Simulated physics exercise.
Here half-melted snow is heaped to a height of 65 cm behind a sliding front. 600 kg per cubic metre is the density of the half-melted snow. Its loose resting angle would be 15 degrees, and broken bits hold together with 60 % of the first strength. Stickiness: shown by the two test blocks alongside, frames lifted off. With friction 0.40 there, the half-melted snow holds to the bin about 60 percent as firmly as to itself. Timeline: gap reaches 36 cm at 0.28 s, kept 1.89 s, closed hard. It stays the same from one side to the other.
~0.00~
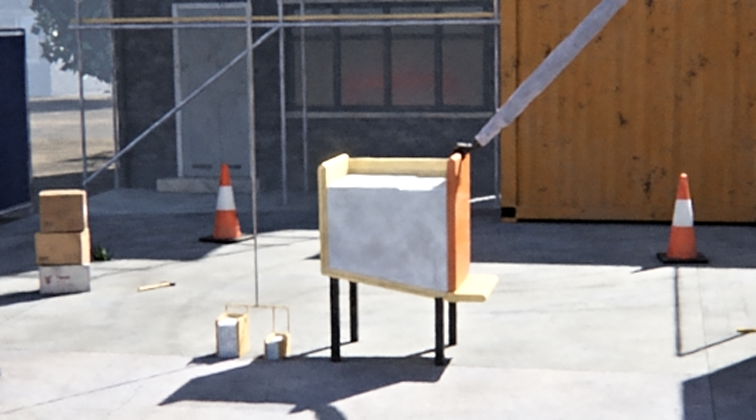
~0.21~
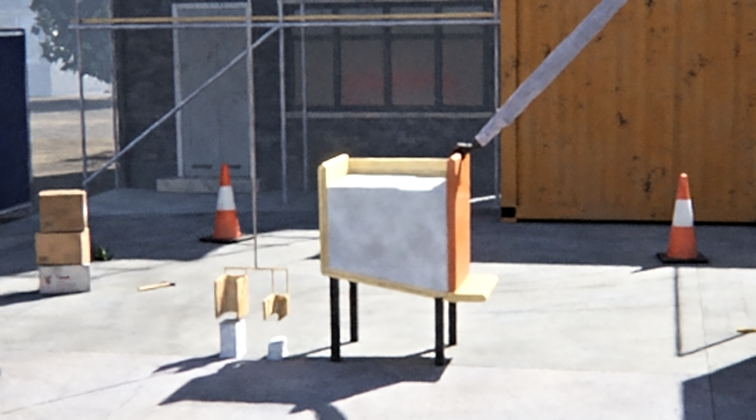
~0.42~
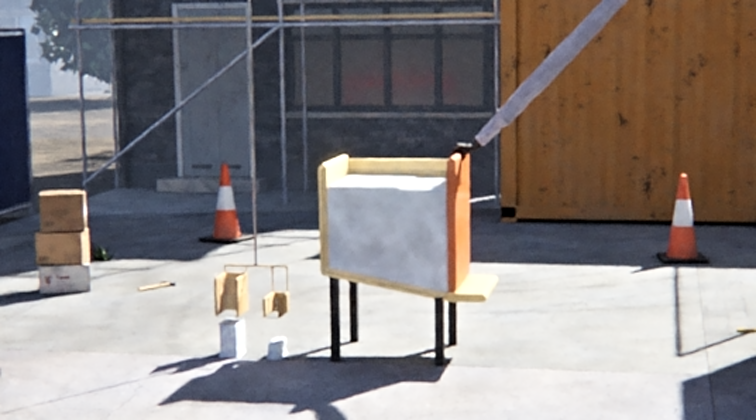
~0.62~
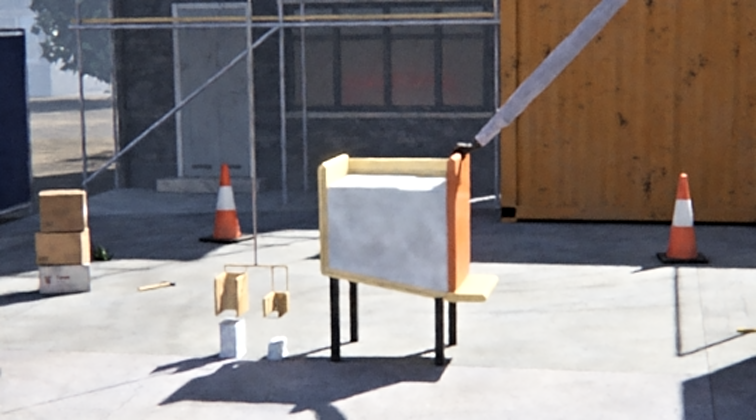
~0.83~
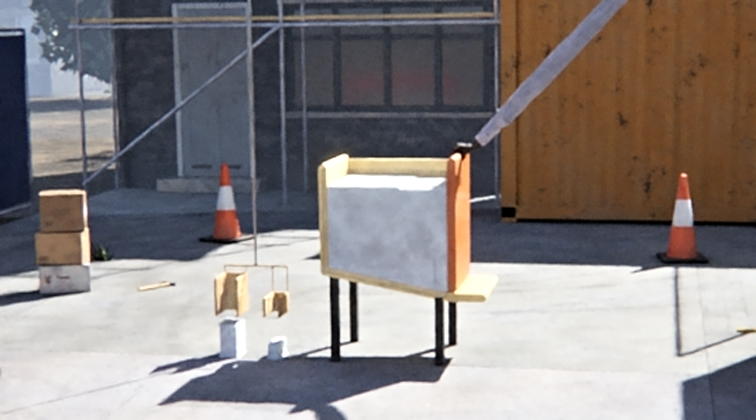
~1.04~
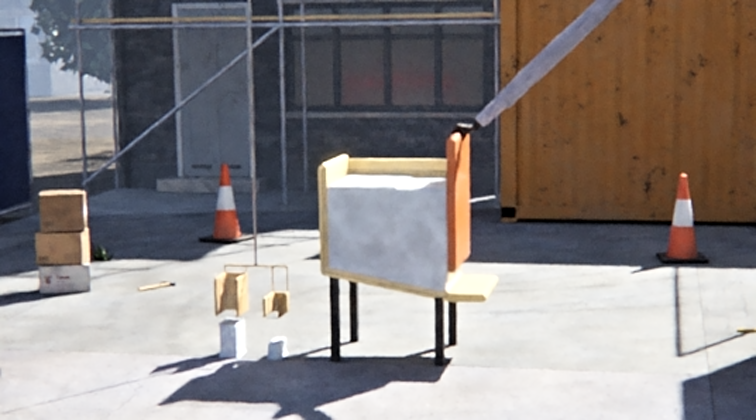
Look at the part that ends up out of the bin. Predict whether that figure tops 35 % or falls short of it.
It falls short of 35 %.
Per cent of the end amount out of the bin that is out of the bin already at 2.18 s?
I'd put it at around 50 %.
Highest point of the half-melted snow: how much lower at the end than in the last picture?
Roughly 0 cm.
After 1.56 s, the hatch is 36 cm open and 2 % is out.
After 2.18 s, the hatch is 36 cm open and 12 % is out.
After 2.79 s, the hatch is 36 cm open and 15 % is out.
After 3.41 s, the hatch is 8.7 cm open and 21 % is out.
After 4.07 s, the hatch is shut and 22 % is out.
